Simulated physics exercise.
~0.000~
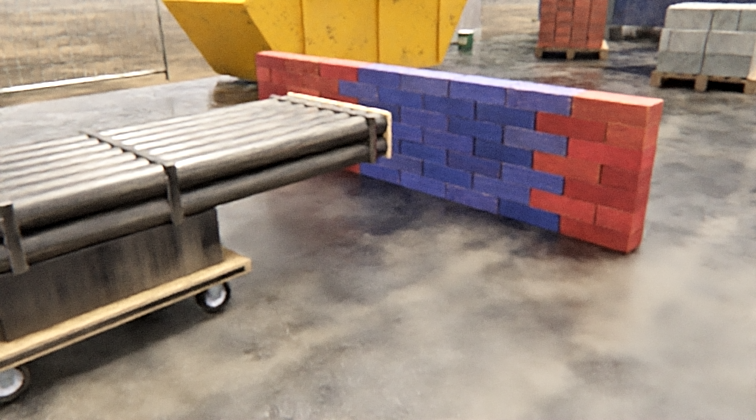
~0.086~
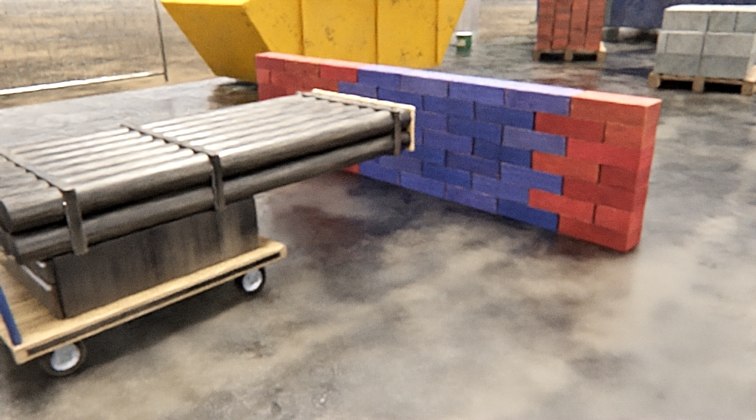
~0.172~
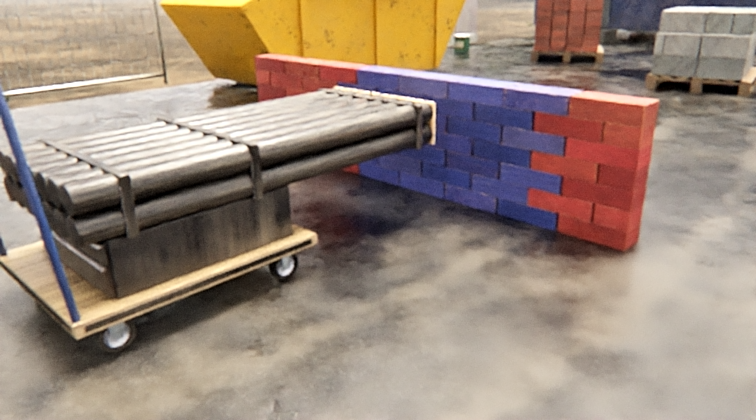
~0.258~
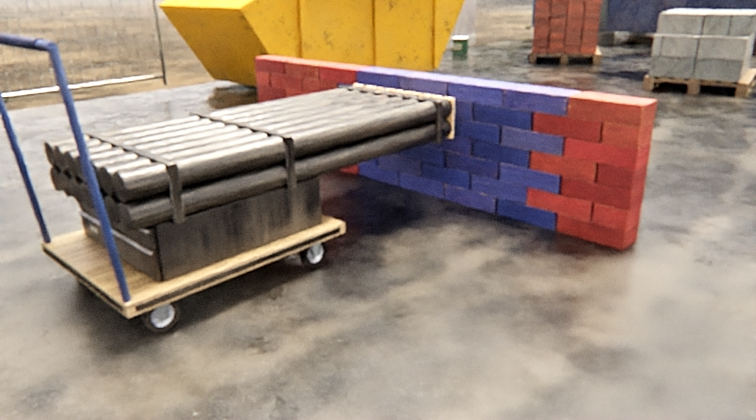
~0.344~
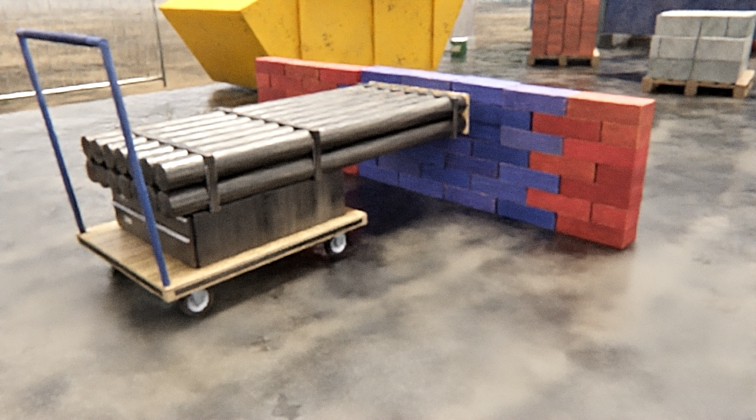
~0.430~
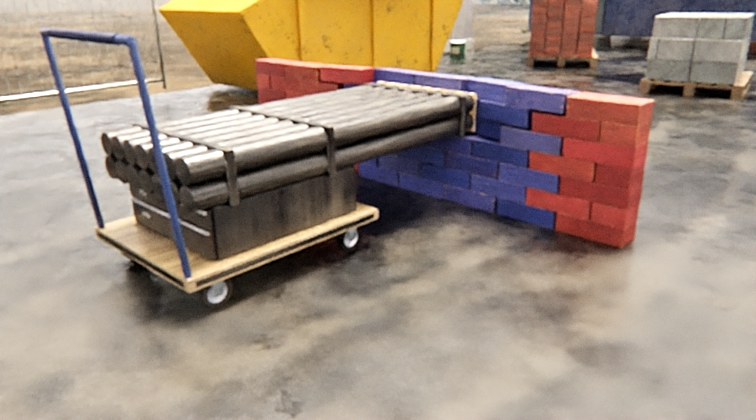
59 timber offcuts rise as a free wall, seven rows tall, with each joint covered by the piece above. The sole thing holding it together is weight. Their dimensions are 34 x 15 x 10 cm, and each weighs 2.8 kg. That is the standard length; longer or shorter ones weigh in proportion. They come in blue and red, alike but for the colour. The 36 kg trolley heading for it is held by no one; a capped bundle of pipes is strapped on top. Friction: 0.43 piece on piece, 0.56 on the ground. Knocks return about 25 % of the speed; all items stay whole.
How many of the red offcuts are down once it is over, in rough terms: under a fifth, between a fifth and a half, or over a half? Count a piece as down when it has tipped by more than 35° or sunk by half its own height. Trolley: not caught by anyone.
Once it is over, under a fifth are down.
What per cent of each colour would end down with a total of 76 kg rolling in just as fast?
Down by colour: Red 0, blue 40 per cent.
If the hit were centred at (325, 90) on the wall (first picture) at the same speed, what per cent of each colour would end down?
Red 20 %, blue 20 %.
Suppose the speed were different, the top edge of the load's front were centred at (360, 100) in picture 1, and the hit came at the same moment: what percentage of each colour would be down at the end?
You'd end up with red at 0 per cent down and blue at 40 per cent.
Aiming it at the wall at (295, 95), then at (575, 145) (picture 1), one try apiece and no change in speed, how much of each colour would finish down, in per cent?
For red it's 50 then 20 per cent, for blue 10 then 30 per cent.
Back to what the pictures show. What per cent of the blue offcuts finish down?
Blue: 40%.
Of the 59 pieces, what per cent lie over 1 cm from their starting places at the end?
Displaced: 30 %.
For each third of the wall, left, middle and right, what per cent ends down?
Left third 0 percent, middle third 40 percent, right third 20 percent.
Around 0.50 s, load 16 cm past the wall's line, still rolling; none of the 31 red offcuts down (0 of 59 in all colours); top red offcut unmoved; top blue offcut tipped 14°.
Around 0.66 s, load 26 cm past the wall's line, still rolling; none of the 31 red offcuts down (11 of 59 in all colours); top red offcut unmoved; top blue offcut tipped 38°, 22 cm lower.
Around 0.90 s, load 41 cm past the wall's line, still rolling; 1 of the 31 red offcuts down (12 of 59 in all colours); top red offcut unmoved; top blue offcut on its side.
Around 1.28 s, load 62 cm past the wall's line, still rolling; 1 of the 31 red offcuts down (12 of 59 in all colours); top red offcut unmoved; top blue offcut upside down.
Finally (2.6 s), load 83 cm past the wall's line, stopped; 1 of the 31 red offcuts down (12 of 59 in all colours); top red offcut unmoved; top blue offcut upside down. That is 3 per cent. Seen by the last camera, middles, top red offcut near (278, 67), top blue offcut near (452, 144).
